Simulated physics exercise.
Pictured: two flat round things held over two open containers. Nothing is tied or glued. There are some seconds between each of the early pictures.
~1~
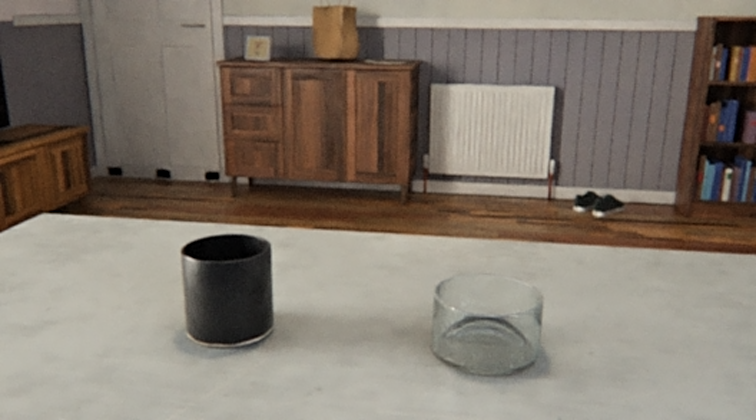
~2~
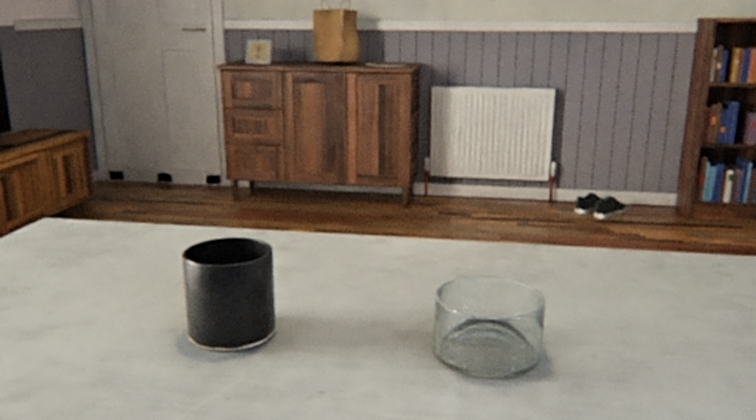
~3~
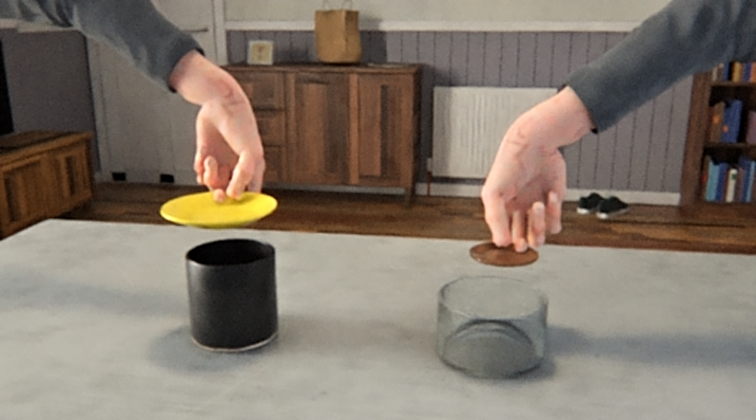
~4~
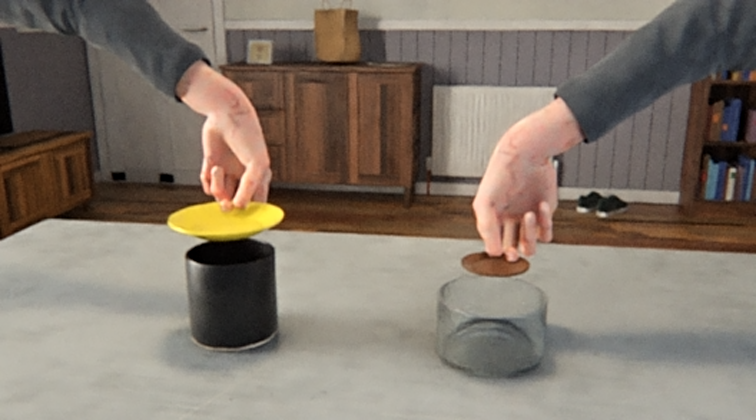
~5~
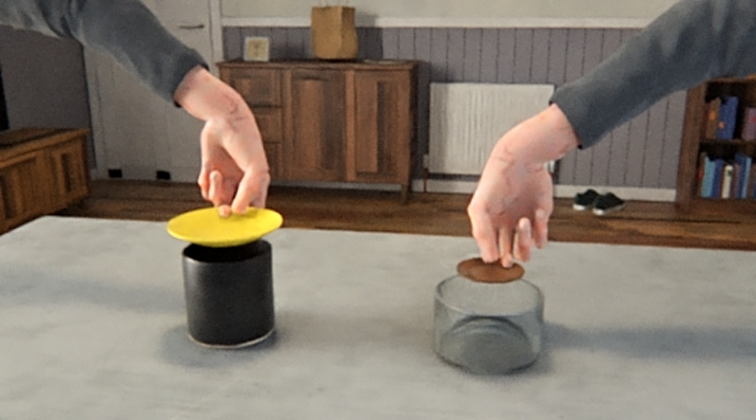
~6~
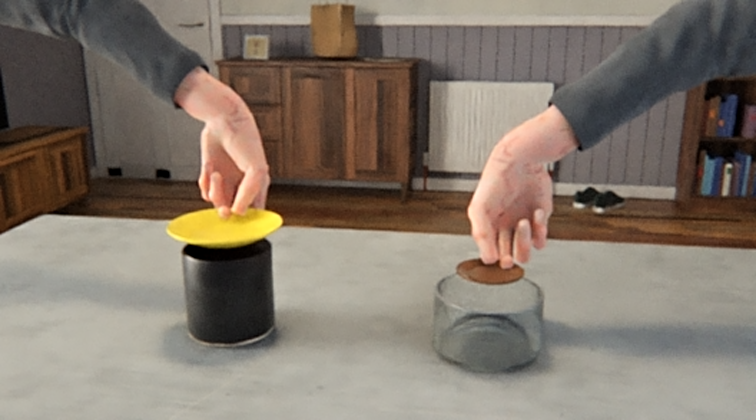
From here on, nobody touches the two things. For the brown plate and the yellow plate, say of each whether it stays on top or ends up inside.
The brown plate ends up inside, the yellow plate stays on top.
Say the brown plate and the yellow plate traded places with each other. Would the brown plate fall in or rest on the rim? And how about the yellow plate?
For the brown plate, it drops in; for the yellow plate, it perches on top.
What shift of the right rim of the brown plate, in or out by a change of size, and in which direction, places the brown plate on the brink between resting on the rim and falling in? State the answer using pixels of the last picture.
Shift: 20 px, rightward.
Then, 0.10 s after the last picture, brown plate moved a little near (489, 288); yellow plate moving near (226, 239).
Then, 0.16 s after the last picture, brown plate falling near (487, 330); yellow plate sitting on the rim near (226, 239).
At rest, the brown plate drops inside, near (487, 339); the yellow plate covers the opening, near (226, 239).
